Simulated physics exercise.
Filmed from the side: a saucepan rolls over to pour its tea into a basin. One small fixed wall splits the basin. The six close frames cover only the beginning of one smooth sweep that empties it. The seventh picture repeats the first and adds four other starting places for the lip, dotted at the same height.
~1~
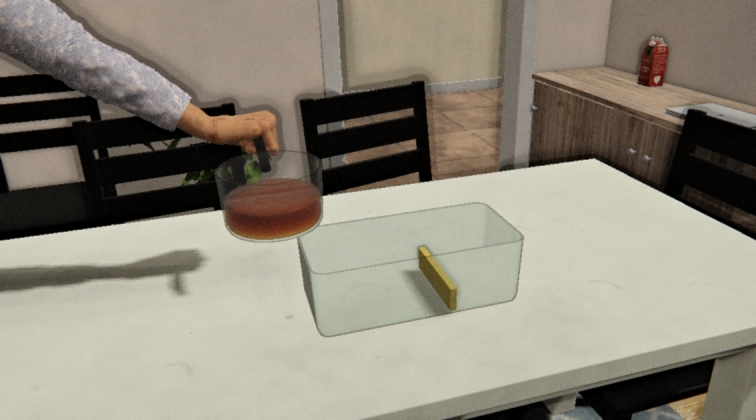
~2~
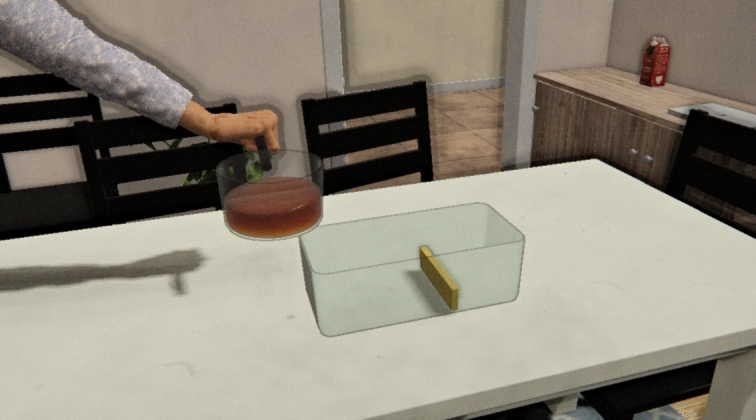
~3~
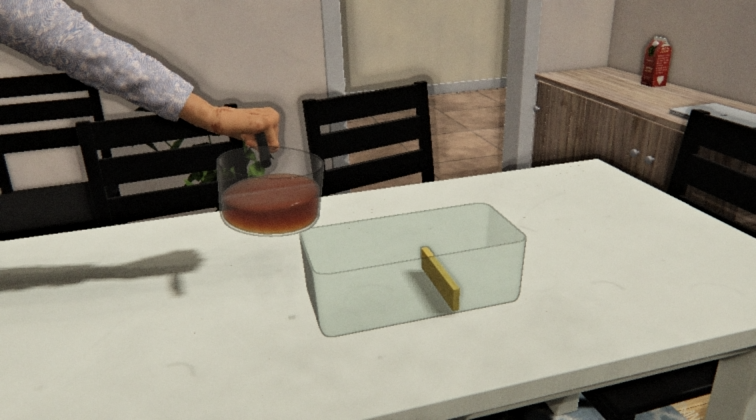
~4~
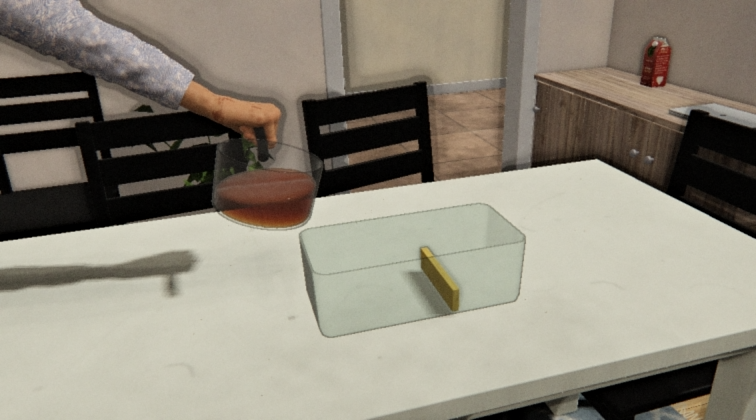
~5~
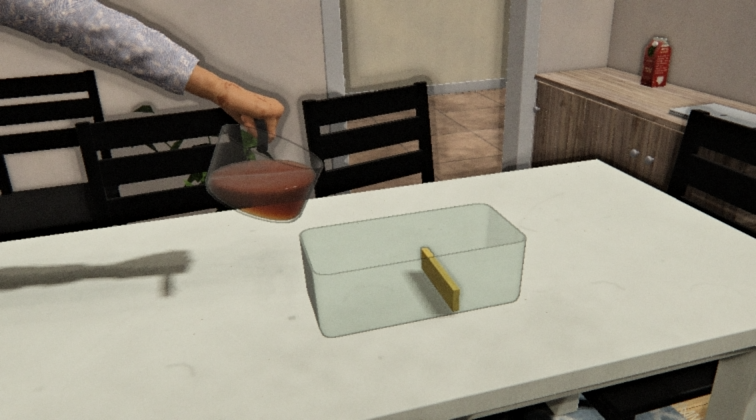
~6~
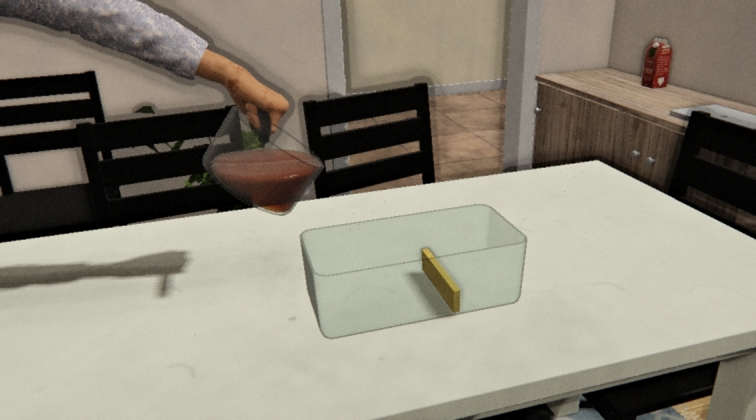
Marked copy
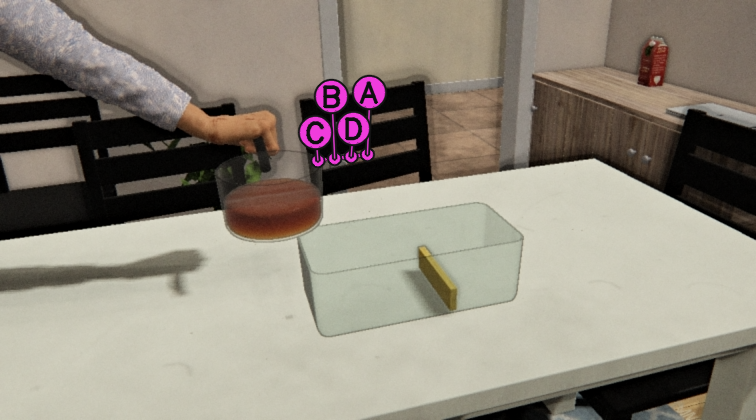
At the start, a hand holds a clear, round container of reddish-brown tea upright above a white table, just left of a clear rectangular basin with a yellow wall inside. The hand then gradually tilts the container rightward toward the basin, and the tea shifts but stays inside.
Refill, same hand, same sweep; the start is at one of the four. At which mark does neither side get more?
A is best.
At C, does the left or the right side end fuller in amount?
More ends on the left.
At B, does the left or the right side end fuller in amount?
More ends on the left.
On the marked copy, A at (367, 154); B at (334, 158); C at (317, 160); D at (351, 156).
If A is chosen, about 50 % ends left of the wall and 48 % right of it.
If B is chosen, about 89 % ends left of the wall and 9 % right of it; 3 % is lost outside.
If C is chosen, about 91 % ends left of the wall and 8 % right of it.
If D is chosen, about 93 % ends left of the wall and 5 % right of it.
